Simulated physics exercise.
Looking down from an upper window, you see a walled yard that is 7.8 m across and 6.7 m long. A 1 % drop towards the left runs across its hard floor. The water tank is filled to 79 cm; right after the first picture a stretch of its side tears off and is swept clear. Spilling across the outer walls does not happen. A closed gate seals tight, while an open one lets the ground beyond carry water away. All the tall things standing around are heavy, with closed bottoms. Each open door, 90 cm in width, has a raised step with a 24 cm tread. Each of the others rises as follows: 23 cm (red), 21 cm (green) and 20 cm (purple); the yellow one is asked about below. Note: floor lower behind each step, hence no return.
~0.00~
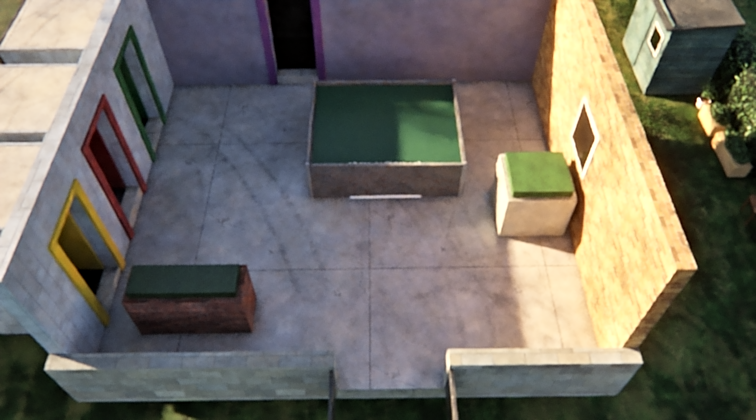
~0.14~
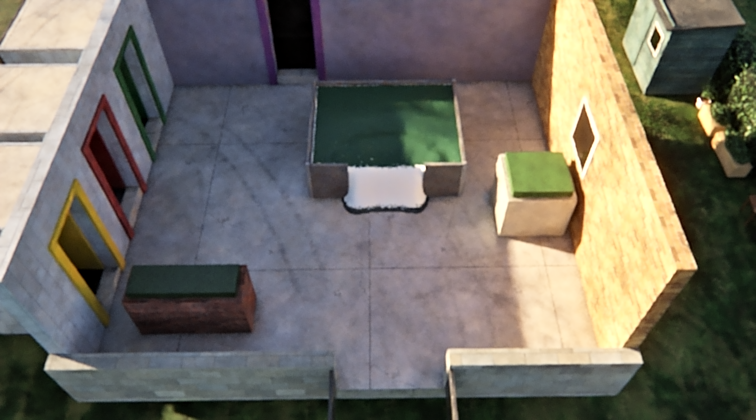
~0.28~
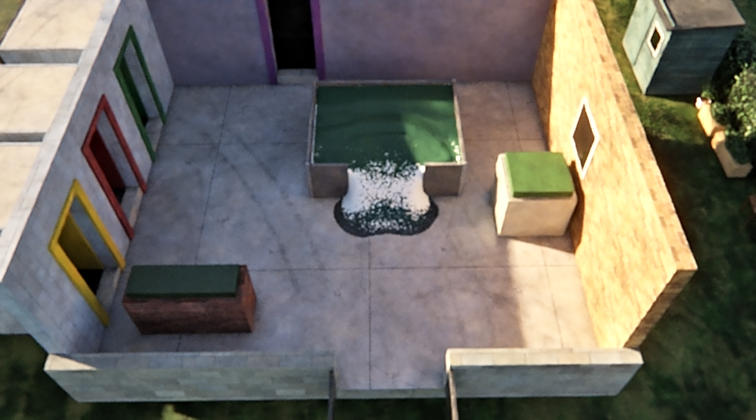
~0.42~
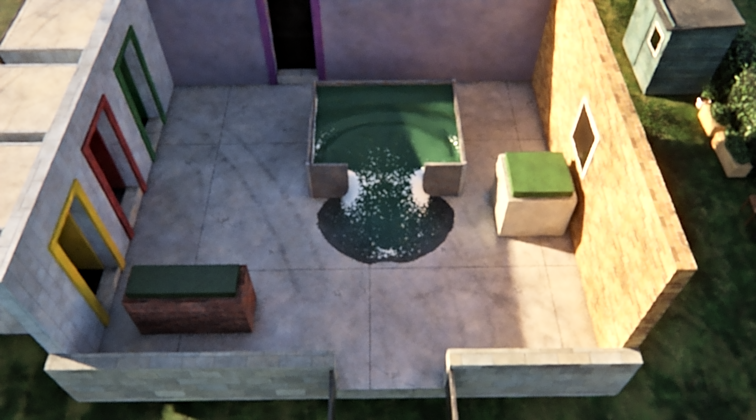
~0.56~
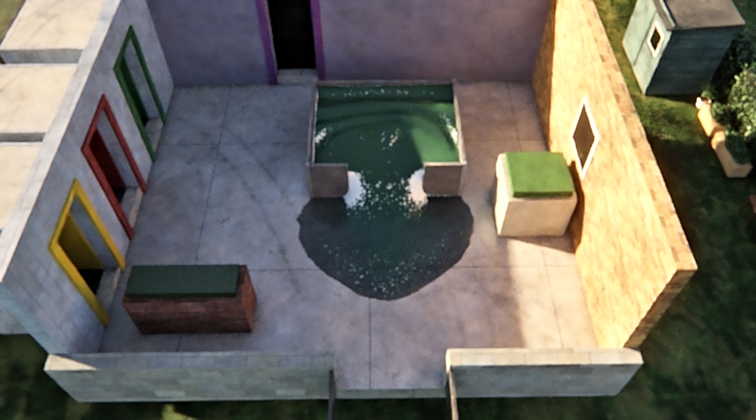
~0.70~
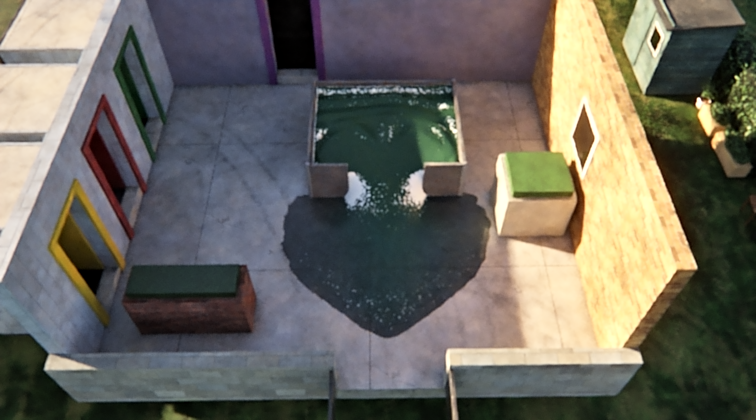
Dark green water bursting through the front of a raised tank and spreading in a widening patch across a walled yard's floor.
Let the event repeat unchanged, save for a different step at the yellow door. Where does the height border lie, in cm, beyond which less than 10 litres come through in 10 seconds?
It lies at roughly 10.5 cm.
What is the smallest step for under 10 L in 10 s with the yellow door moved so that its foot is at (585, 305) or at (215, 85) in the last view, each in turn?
13.5 and 7.5 cm.
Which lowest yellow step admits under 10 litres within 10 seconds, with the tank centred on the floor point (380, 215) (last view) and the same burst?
Roughly 8.0 cm is needed.
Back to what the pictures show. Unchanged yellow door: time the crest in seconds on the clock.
Some 6.0 s, more or less.
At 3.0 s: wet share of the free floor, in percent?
The wet part is about 45 per cent.
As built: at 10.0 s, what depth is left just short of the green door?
4.0 cm.
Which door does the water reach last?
The purple one.
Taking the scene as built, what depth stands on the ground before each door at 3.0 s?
Depth (cm): Yellow 12 / red 0 / green 0 / purple 0.
After 1.4 s water covers 30 % of the floor, deepest (48 cm) near (384, 198); it has not reached the yellow door.
After 3.0 s water covers 45 % of the floor, deepest (32 cm) near (590, 370); 12 cm at the yellow door, 0 litres in over its 12 cm step.
After 10.0 s water covers 90 % of the floor, deepest (16 cm) near (91, 378); 8 cm at the yellow door, 4 litres in over its 12 cm step.
At the yellow door as built, the water arrived by 2.6 s and peaked near 14 cm at 6.0 s.
With a step of 9 cm, 20 litres would have come in within the 10 s; with 12 cm, 4 litres. So under 10 litres takes about 10.5 cm.
